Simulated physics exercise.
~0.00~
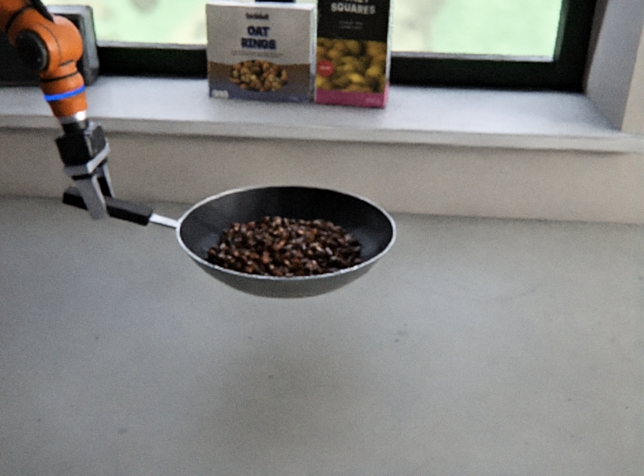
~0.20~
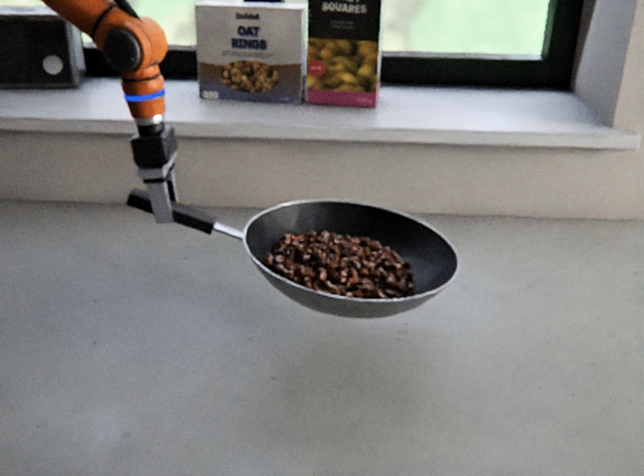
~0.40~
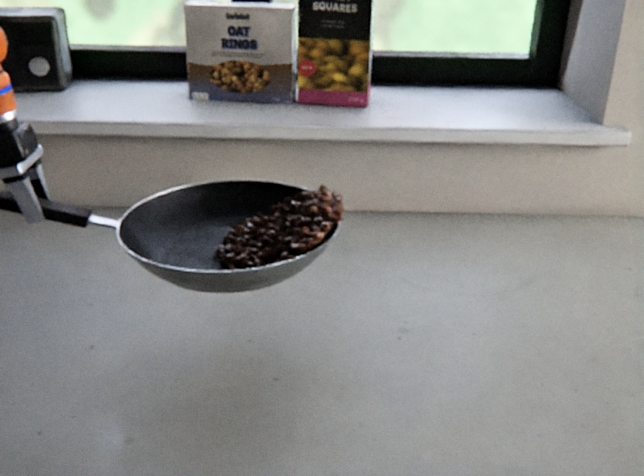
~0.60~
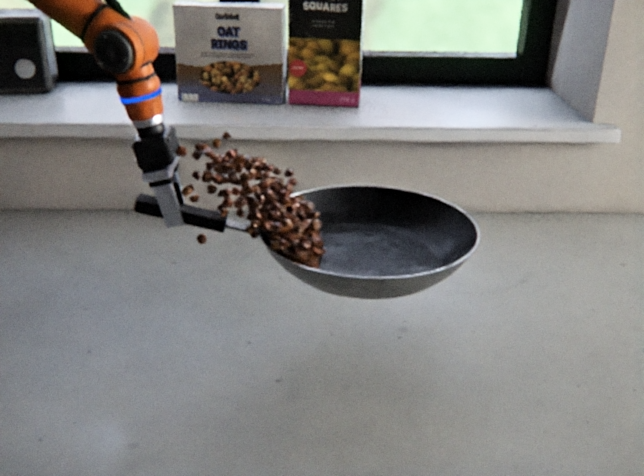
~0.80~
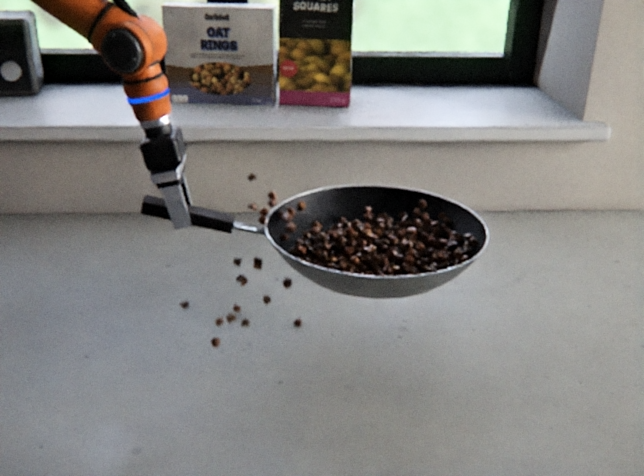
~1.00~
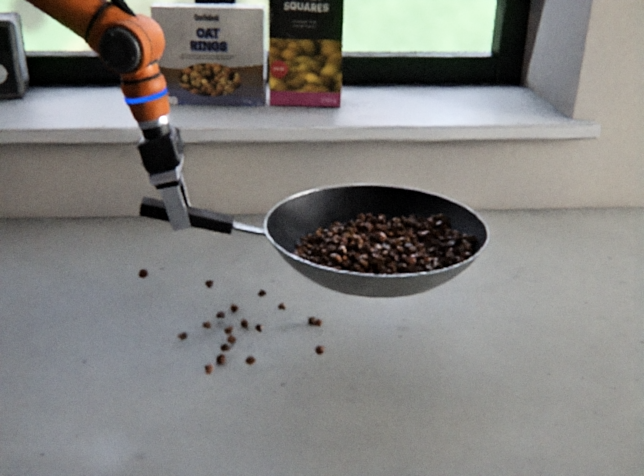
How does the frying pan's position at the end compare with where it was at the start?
The frying pan ends up farther to the right than where it started, at about the same height in view.
